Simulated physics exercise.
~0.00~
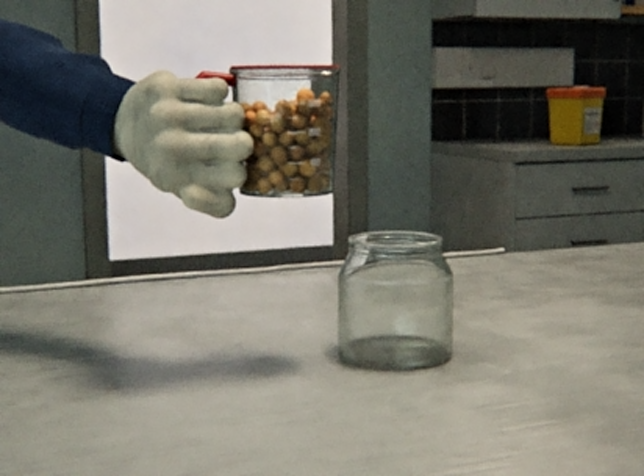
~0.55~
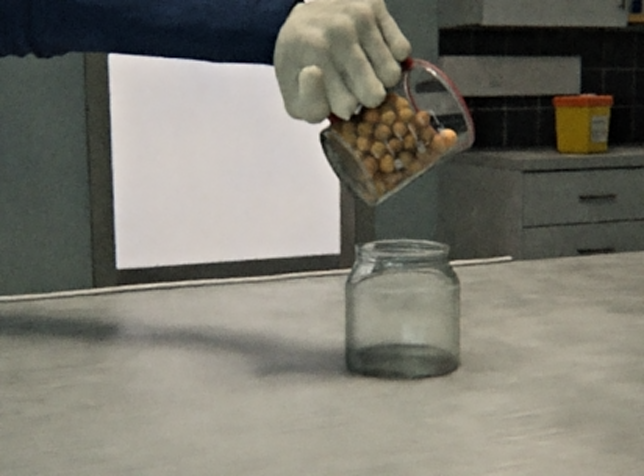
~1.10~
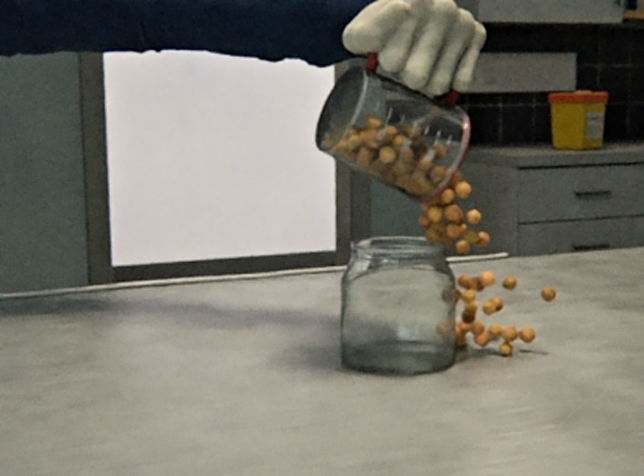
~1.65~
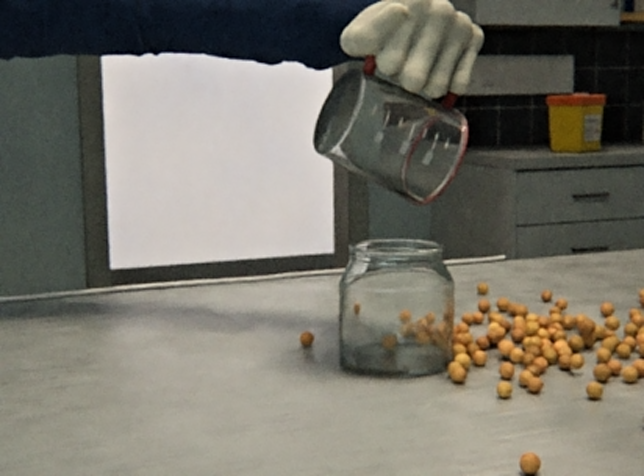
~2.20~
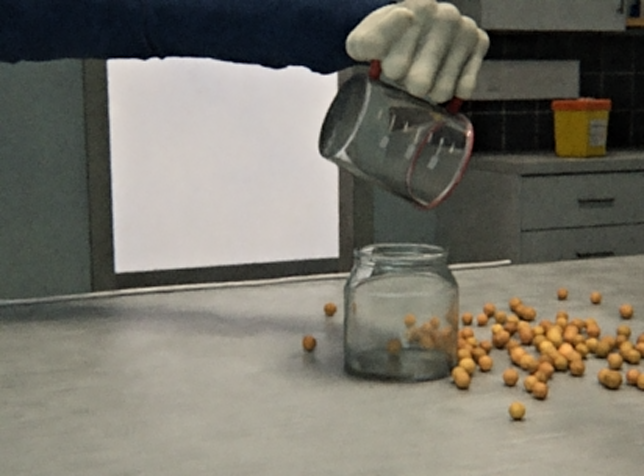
The clip opens with a gloved hand in a dark blue sleeve holding an upright glass cup of small round wooden beads, up and to the left of an open, empty glass jar on a grey tabletop. The hand carries the cup to the right and starts tipping it above the jar. As the cup leans past its side, beads tumble over the rim, fall just right of the jar's mouth and bounce on the table. The rest pour out and scatter widely, mostly to the right. Finally the hand holds the emptied cup still, tilted over a jar that has caught nothing.
